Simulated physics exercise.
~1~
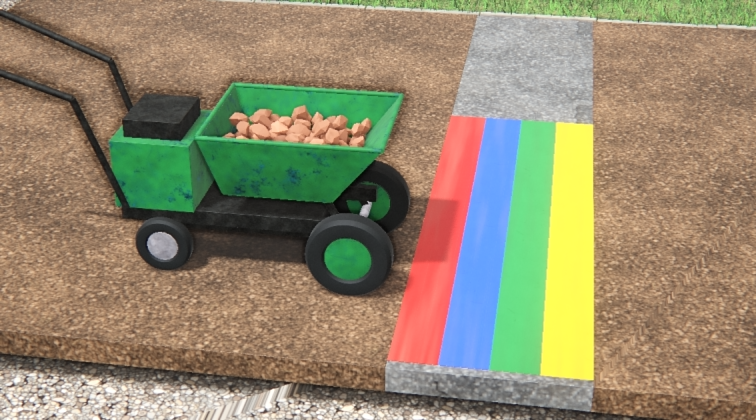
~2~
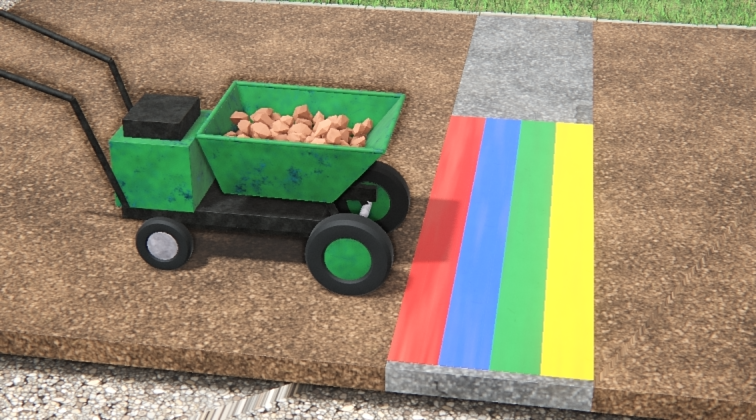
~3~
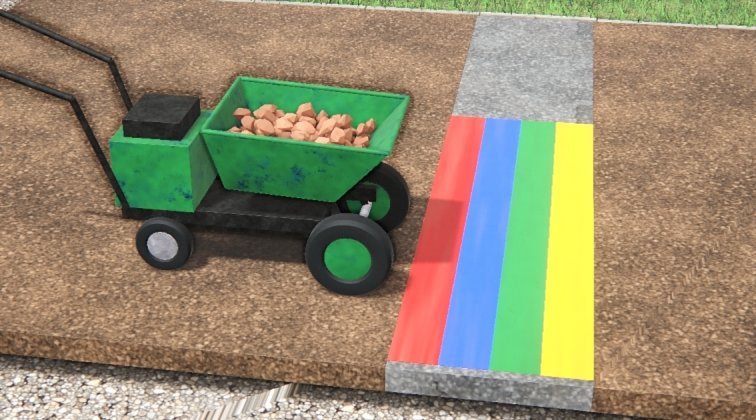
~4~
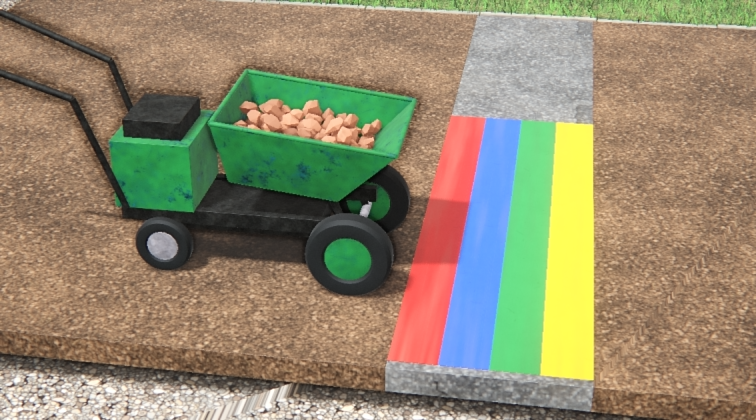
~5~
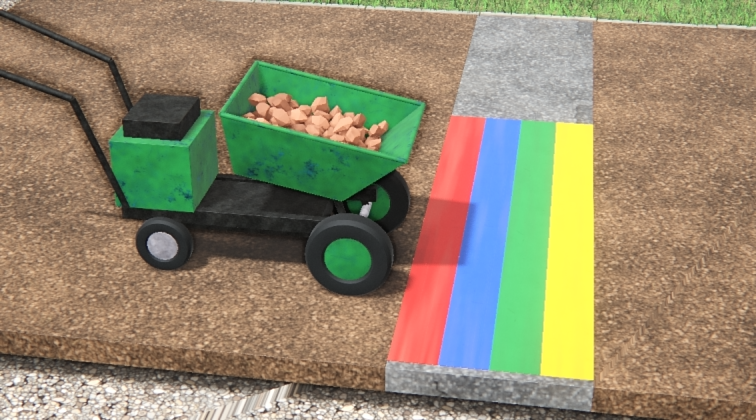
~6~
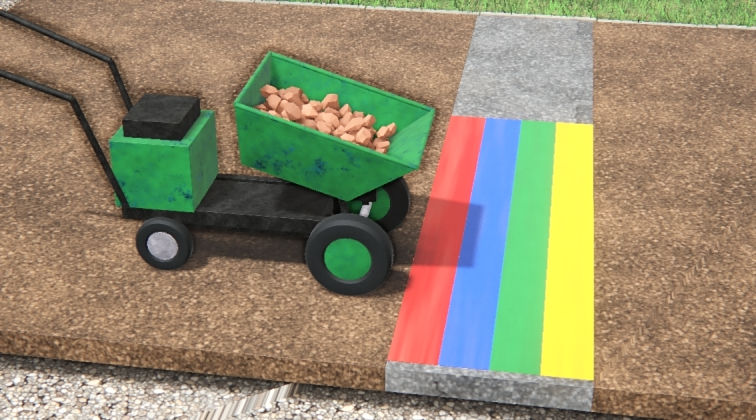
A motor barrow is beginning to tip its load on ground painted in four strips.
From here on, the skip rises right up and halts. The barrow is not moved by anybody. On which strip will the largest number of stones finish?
The largest number finish on the green strip.
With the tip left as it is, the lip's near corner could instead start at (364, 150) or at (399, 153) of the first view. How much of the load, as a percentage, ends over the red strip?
About 0 % and about 0 %.
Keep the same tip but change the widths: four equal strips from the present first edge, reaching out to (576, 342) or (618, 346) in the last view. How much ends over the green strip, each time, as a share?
Shares: Near 40 %; near 40 %.
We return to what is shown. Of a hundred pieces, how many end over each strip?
Red strip 0 %, blue strip 20 %, green strip 35 %, yellow strip 25 %.
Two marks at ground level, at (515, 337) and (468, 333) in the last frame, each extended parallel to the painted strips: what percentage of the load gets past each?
First 50 in a hundred, second 90 in a hundred.
Soon after the last picture, skip tipped steeply; all in the skip.
A little later, skip tipped right over; about two thirds in the skip; a small part over the blue strip; about a quarter over the green strip; a stray few over the yellow strip.
Later still, skip tipped right over; a small part in the skip; about a quarter over the blue strip; about a third over the green strip; about a quarter over the yellow strip; a small part off the paint.
At rest, skip tipped right over; a small part in the skip; none over the red strip; about a quarter over the blue strip; about a third over the green strip; about a quarter over the yellow strip; a small part off the paint.
